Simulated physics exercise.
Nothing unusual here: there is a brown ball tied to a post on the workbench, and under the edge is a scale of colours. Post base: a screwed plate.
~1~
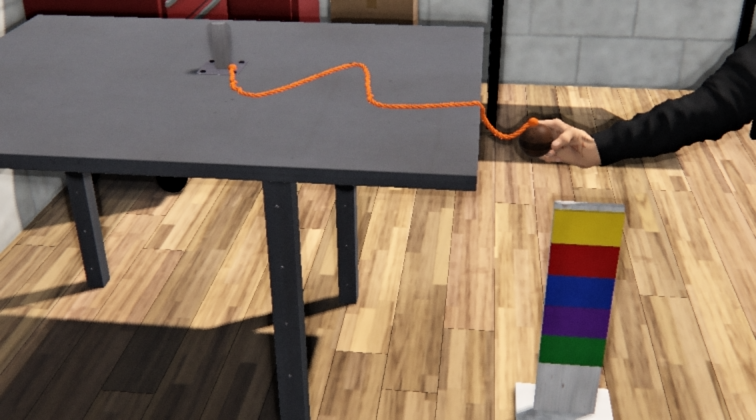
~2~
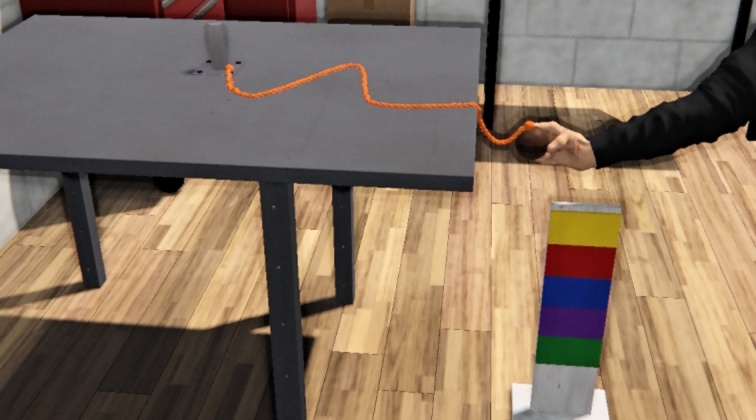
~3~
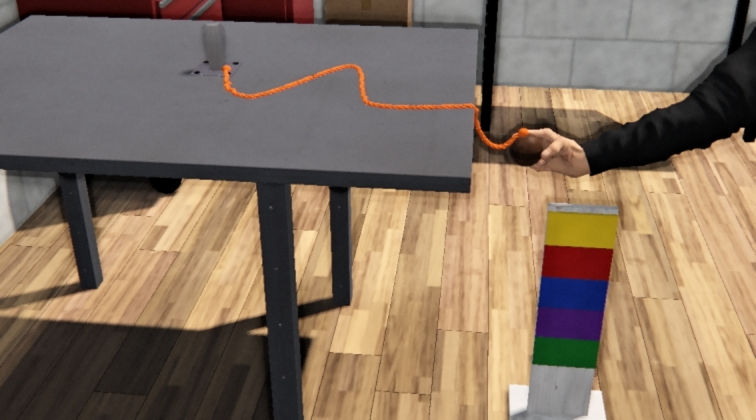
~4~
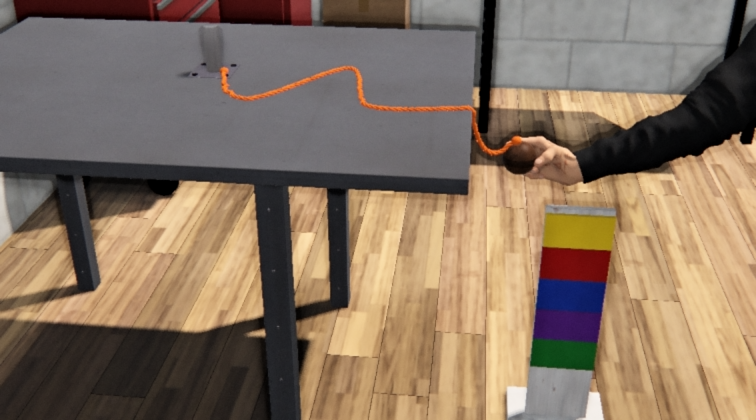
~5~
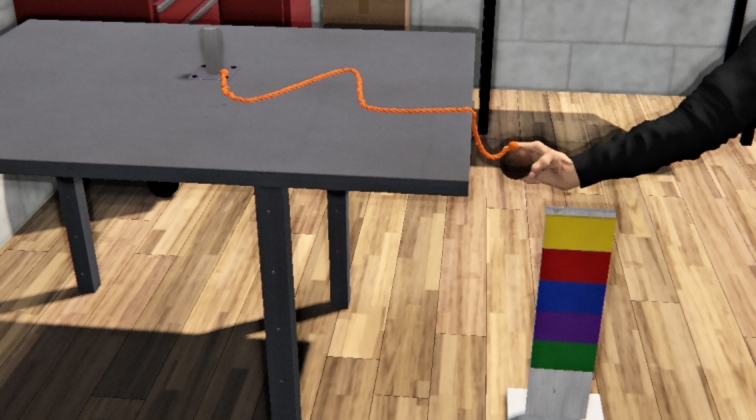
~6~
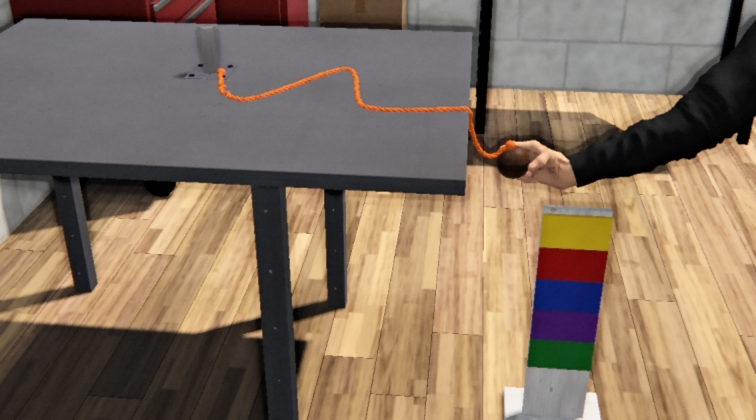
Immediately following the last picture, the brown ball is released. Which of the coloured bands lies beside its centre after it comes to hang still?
The green band lies beside it.
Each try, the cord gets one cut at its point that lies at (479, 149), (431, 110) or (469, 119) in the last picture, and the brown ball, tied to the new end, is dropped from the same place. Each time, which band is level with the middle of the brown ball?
One at a time, the answers are: Purple; red; blue.
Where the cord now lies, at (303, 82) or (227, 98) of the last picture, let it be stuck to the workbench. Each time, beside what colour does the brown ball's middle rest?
In order: Blue; purple.
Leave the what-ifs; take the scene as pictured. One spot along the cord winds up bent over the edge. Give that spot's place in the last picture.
Answer: The point at (356, 78).
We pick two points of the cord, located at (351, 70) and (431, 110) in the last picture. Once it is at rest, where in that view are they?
The first moves to (444, 96), the second to (464, 235).
Soon after, ball near (499, 298); level with blue.
After that, ball near (443, 326); level with green.
And then, ball near (461, 340); level with green.
In the end, ball near (456, 339); level with green. At green.
